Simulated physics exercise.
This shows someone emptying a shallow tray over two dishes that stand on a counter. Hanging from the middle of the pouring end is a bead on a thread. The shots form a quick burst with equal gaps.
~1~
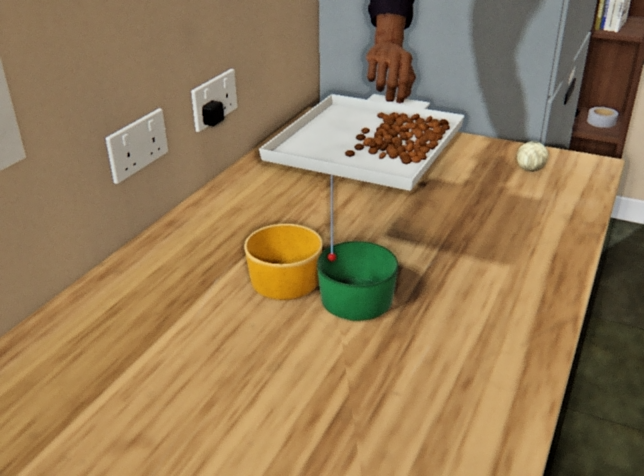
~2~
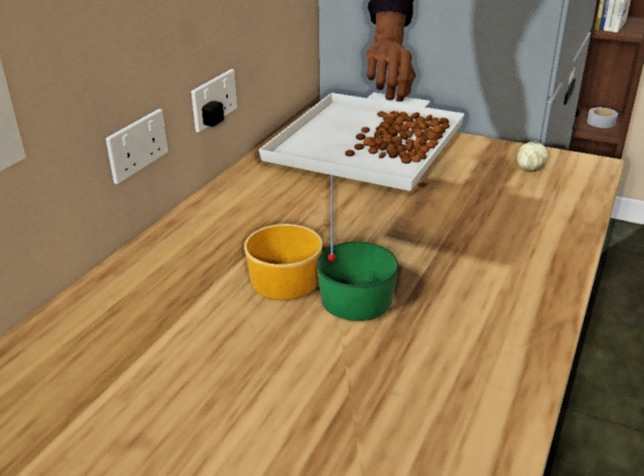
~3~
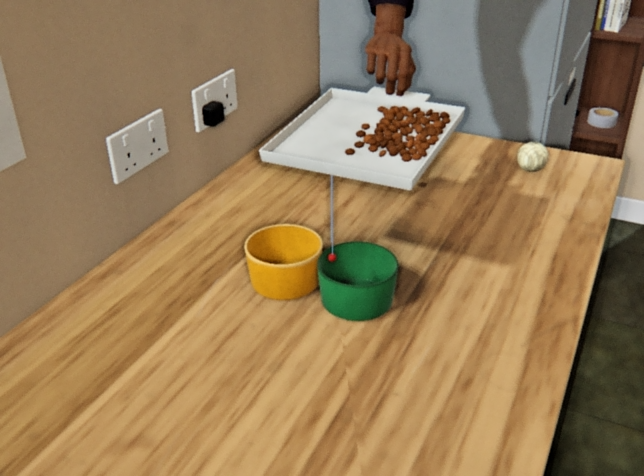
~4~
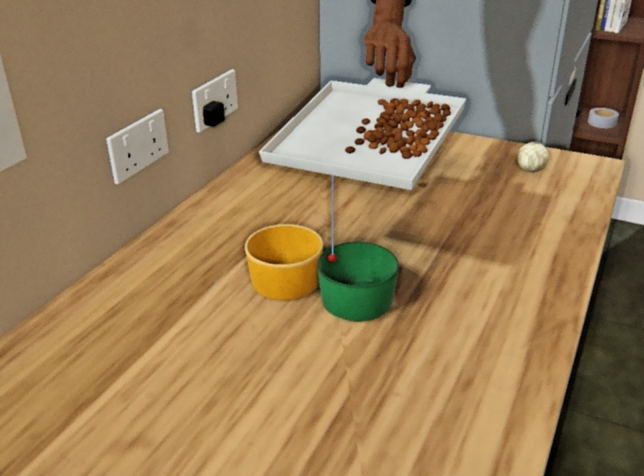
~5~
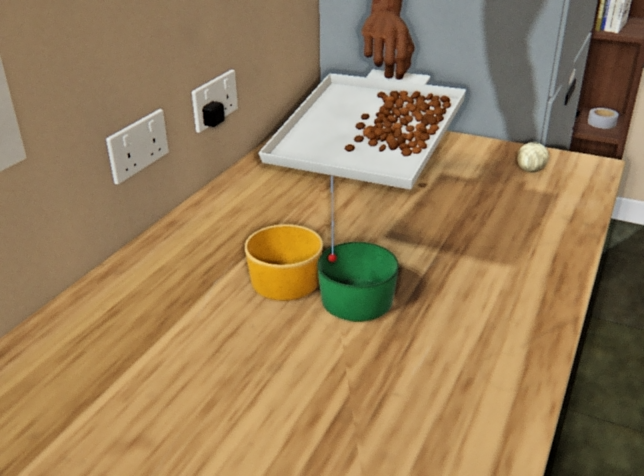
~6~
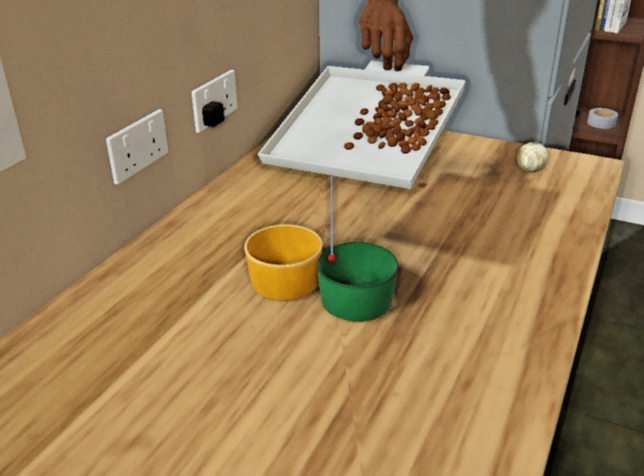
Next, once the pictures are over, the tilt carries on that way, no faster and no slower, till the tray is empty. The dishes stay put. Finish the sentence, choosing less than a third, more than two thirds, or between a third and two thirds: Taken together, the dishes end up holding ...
Taken together, the dishes end up holding less than a third of the load.
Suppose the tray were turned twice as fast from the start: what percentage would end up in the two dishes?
Roughly 10 percent.
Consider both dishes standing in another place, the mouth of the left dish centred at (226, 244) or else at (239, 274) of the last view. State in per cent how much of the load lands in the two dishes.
The first position comes out at 30 per cent, the other at 70 per cent.
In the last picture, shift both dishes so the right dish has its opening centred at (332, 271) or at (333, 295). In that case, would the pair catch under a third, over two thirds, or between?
Try one: The middle third. Try two: Beyond two thirds.
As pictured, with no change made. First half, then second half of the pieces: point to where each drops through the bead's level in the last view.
I'd place the first part at (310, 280) and the rest at (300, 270).
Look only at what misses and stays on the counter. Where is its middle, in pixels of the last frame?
Those pieces end up centred close to (283, 346).
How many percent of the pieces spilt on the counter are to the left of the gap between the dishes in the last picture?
It amounts to some 80 percent.
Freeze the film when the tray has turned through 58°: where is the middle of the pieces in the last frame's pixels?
Somewhere around pixel (344, 157) in the last picture.
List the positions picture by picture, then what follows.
The first picture shows corners of the pouring end at (262, 149) and (411, 179), level; middle of the load at (408, 135), bits of dog kibble; left dish at (266, 278); right dish at (341, 299); bead on its thread at (332, 257).
The second picture shows corners of the pouring end at (262, 149) and (411, 179), level; middle of the load at (408, 134).
The third picture shows corners of the pouring end at (262, 150) and (411, 179), tipped barely, lowest at the left corner; middle of the load at (408, 130).
The fourth picture shows corners of the pouring end at (262, 151) and (411, 179), tipped a little, lowest at the left corner; middle of the load at (409, 125).
The fifth picture shows corners of the pouring end at (261, 152) and (410, 178), tipped a little, lowest at the left corner; middle of the load at (408, 119).
The sixth picture shows corners of the pouring end at (261, 154) and (409, 178), tipped a little, lowest at the left corner; middle of the load at (408, 113); left dish at (266, 279); right dish at (341, 300).
Soon after the last picture, tray tipped steeply; nearly all on the tray; a stray few outside both; a small part in the air.
A little later, tray tipped right over; about half on the tray; about a quarter outside both; about a quarter in the air.
Later still, tray tipped past a quarter turn; a small part in the left dish; nearly all outside both.
At rest, tray tipped past a quarter turn; none in the right dish; a small part in the left dish; nearly all outside both.
